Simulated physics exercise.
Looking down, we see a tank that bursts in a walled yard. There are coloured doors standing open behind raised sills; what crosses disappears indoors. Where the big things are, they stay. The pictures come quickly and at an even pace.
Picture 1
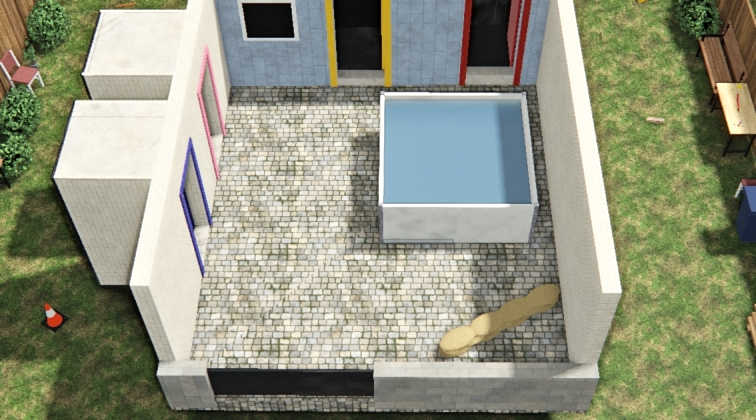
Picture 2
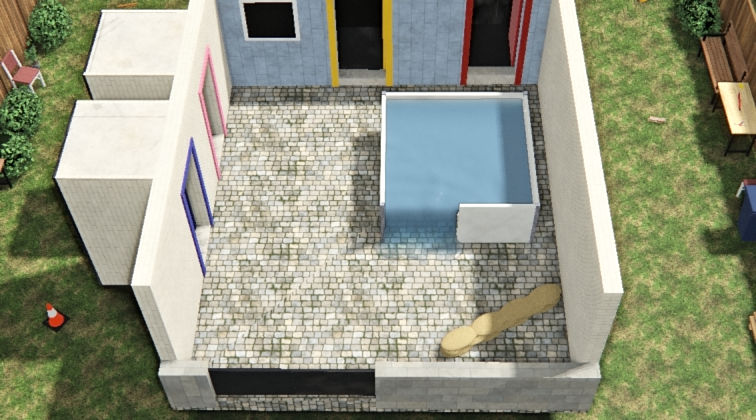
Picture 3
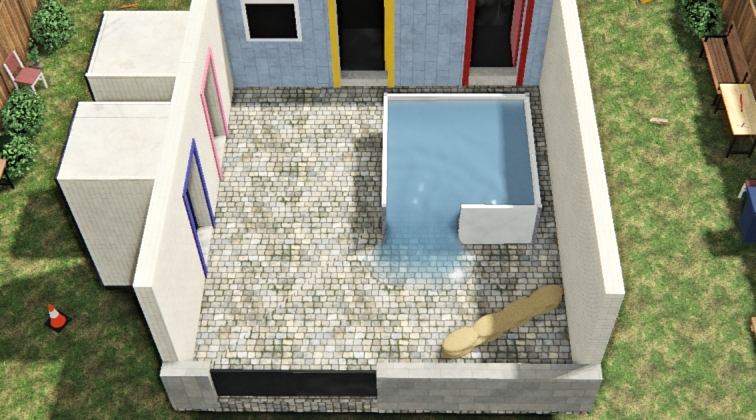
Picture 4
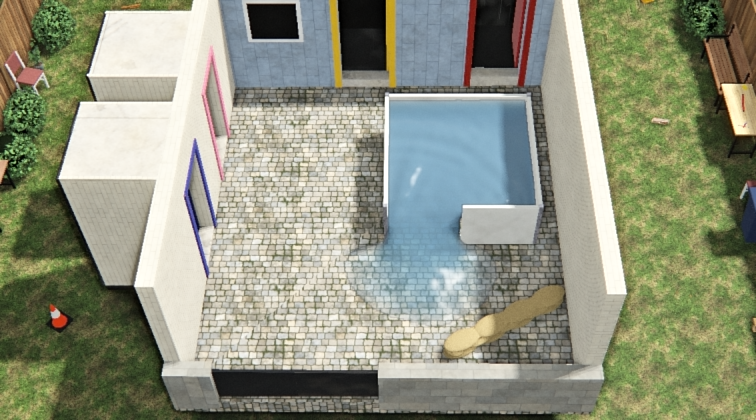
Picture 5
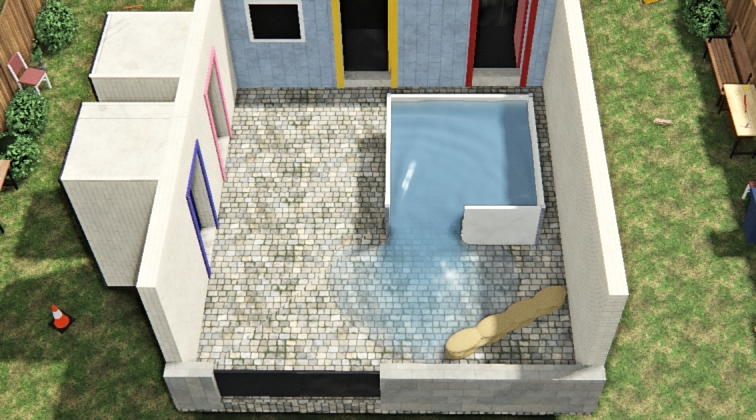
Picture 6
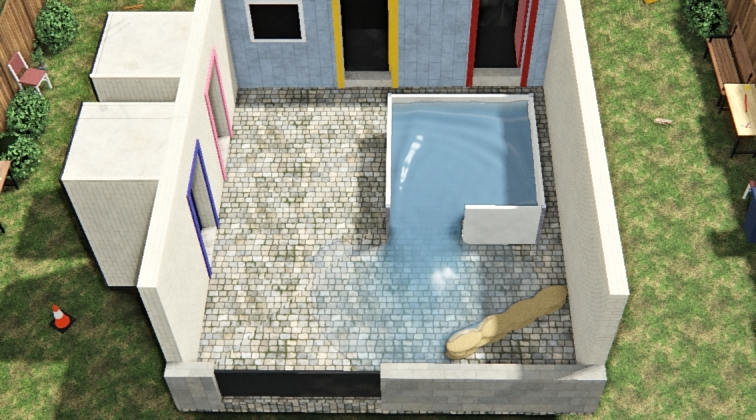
A walled yard paved with pale cobbles, seen from high above, lies against a blue house wall, with grass on either side. A white-walled tank of blue water stands right of centre, with yellow and red doorways behind, pink and blue ones at left, and a tan, log-like shape at lower right. The tank's front opens at its left part, and water pours out, spreading forward and sideways across the cobbles.
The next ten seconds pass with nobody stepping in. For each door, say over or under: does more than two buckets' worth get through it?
Result: The red door does not exceed two buckets; the yellow door does not exceed two buckets; the pink door exceeds two buckets; the blue door exceeds two buckets.
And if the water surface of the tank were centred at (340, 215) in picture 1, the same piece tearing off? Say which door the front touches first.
I say the blue-painted one.
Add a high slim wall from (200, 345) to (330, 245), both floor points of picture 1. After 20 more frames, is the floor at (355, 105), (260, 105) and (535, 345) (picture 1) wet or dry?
Taking the points in the order given, they are high and dry, high and dry and inundated.
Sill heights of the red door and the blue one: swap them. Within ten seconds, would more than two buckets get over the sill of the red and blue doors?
Result - red door: Clears the threshold; blue door: Misses the threshold.
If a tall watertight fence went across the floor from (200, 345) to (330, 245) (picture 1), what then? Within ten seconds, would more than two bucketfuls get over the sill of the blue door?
Short version: The blue door does not reach it.
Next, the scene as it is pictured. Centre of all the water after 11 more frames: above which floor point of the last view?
Centre: Close to (424, 250).
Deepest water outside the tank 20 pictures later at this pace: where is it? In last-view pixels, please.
Somewhere near (194, 387), I think.
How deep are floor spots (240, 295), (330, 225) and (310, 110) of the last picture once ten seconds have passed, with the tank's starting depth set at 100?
20, 12, 18 %.
A moment on, water covers 35 % of the floor; the red door not reached, the yellow door not reached, the pink door not reached, the blue door not reached.
Next, water covers 45 % of the floor; the red door not reached, the yellow door not reached, the pink door not reached, the blue door not reached.
Then, water covers 70 % of the floor; the red door not reached, the yellow door not reached, the pink door wet at the sill, nothing in, the blue door under two buckets in.
Later, water covers 95 % of the floor; the red door wet at the sill, nothing in, the yellow door wet at the sill, nothing in, the pink door wet at the sill, nothing in, the blue door over two buckets in.
In the end, water covers 95 % of the floor; the red door wet at the sill, nothing in, the yellow door wet at the sill, nothing in, the pink door over two buckets in, the blue door far over two buckets in.
